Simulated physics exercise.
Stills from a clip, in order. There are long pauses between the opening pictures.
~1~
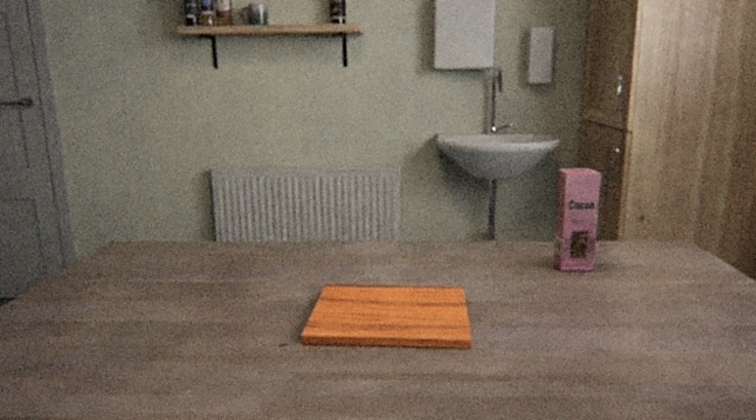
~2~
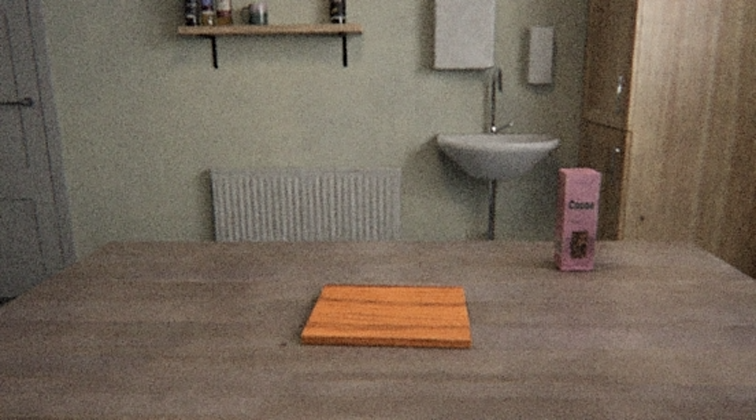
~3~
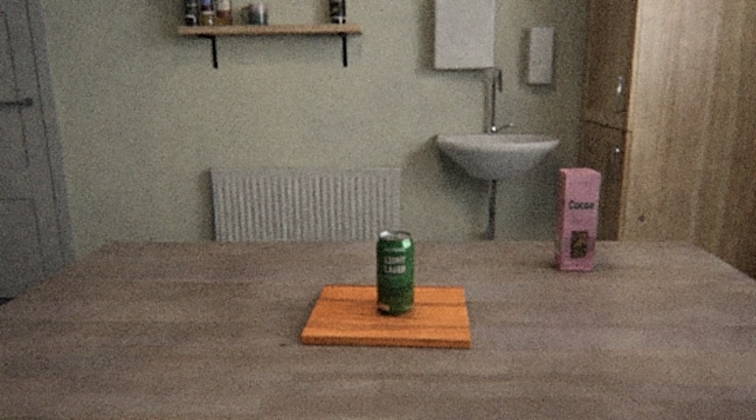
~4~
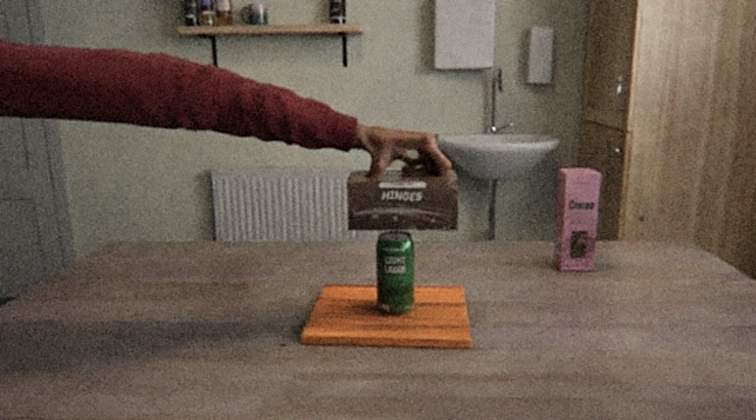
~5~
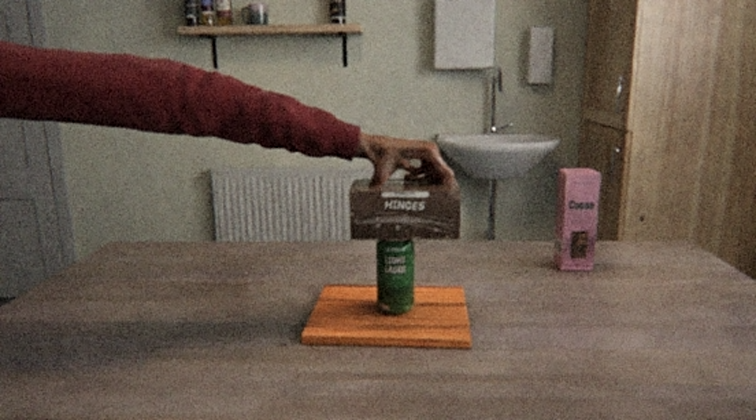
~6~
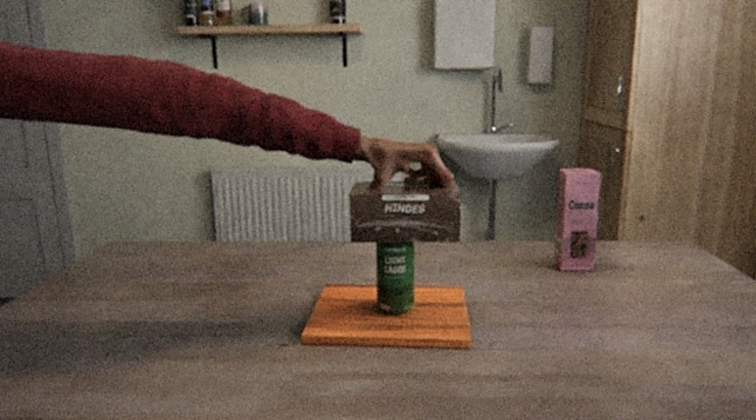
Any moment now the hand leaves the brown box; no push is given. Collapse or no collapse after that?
None of it tumbles.
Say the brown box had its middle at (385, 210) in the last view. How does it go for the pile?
Outcome: The pile is still standing.
Then, 0.10 s past the last view, nothing moves.
Then, 0.40 s past the last view, brown box resting near (405, 211).
Finally, all 4 still in place. Final places as the last picture's camera would see them, brown box near (405, 211). The pile holds.
